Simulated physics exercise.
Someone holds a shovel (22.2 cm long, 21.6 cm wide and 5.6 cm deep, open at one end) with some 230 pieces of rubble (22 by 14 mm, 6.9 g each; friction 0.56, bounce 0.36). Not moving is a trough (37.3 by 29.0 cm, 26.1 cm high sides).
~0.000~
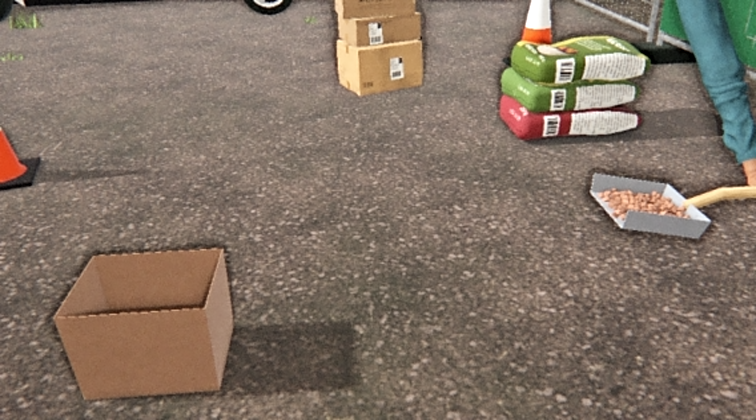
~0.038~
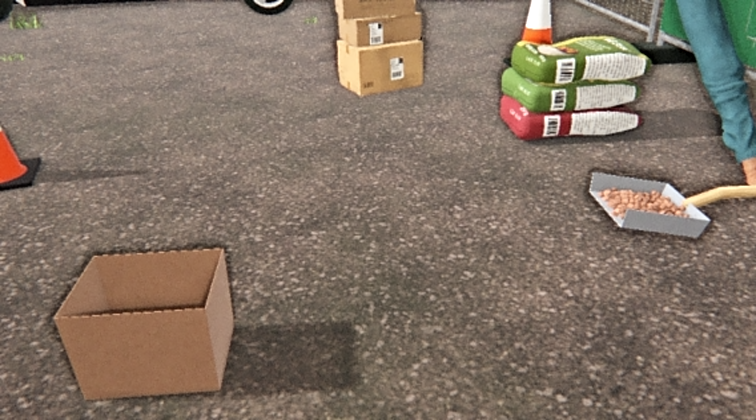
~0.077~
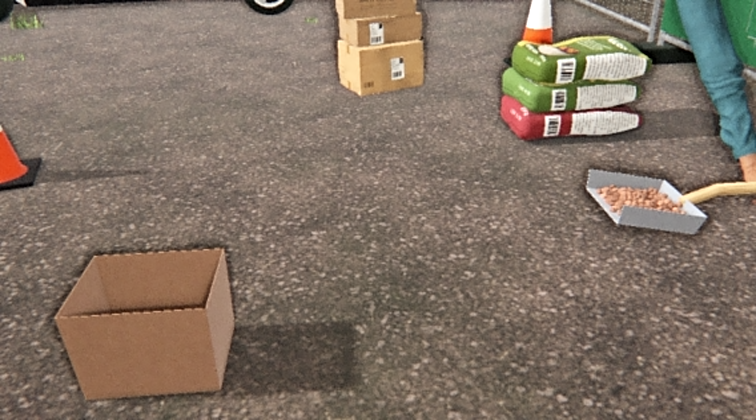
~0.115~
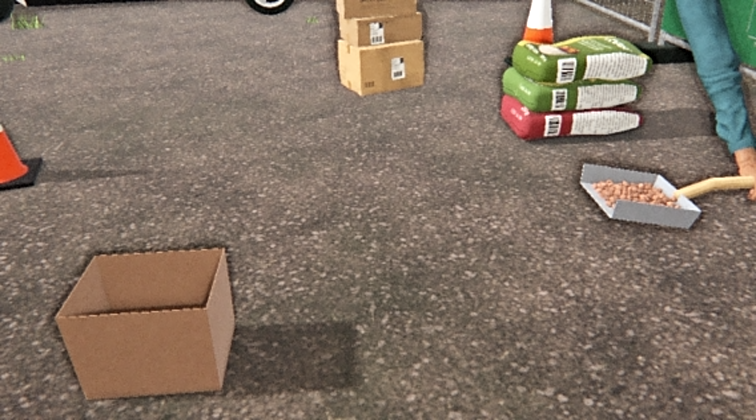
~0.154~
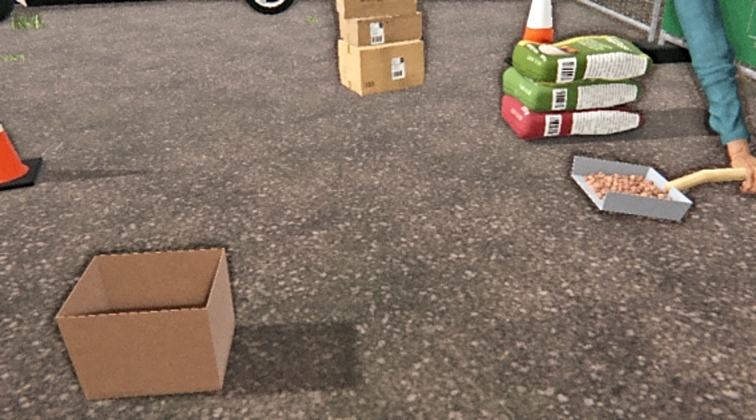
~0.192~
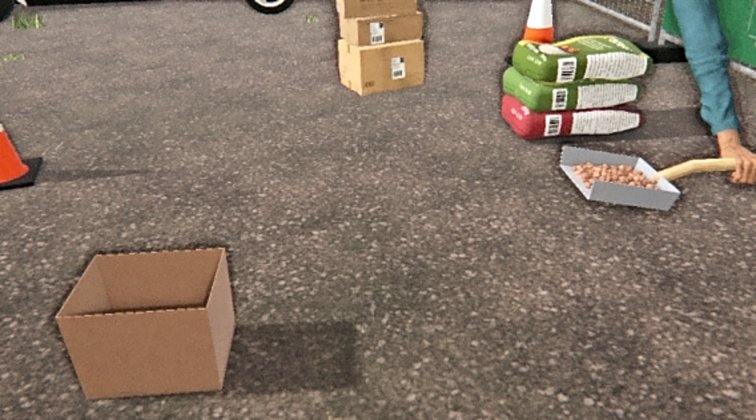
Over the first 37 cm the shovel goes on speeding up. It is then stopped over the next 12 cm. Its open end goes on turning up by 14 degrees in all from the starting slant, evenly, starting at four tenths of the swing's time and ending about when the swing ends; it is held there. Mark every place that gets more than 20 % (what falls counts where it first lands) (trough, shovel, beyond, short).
Tally for trough: Doesn't count, shovel: Doesn't count, beyond: Doesn't count, short: Counts.
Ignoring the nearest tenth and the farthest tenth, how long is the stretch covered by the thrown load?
It covers around 40 cm.
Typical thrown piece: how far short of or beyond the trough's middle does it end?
Offset: Approx. 30 cm short.
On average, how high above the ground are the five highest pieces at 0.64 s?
My guess is around 75 centimetres.
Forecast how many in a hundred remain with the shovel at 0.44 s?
Roughly 50 per cent of the load remains.
Then, at 0.33 s, tilt 19 degrees; shovel 100 %; middle of all pieces near (550, 132).
Then, at 0.44 s, tilt 25 degrees; shovel 50 %, in the air 50 %; middle of all pieces near (482, 102).
Then, at 0.54 s, tilt 26 degrees; shovel 5 %, in the air 95 %; middle of all pieces near (430, 101).
After 0.64 s, tilt 26 degrees; shovel 5 %, in the air 95 %; middle of all pieces near (381, 134).
At rest (2.2 s), trough 0 %, shovel 5 %, beyond 0 %, short 95 %.
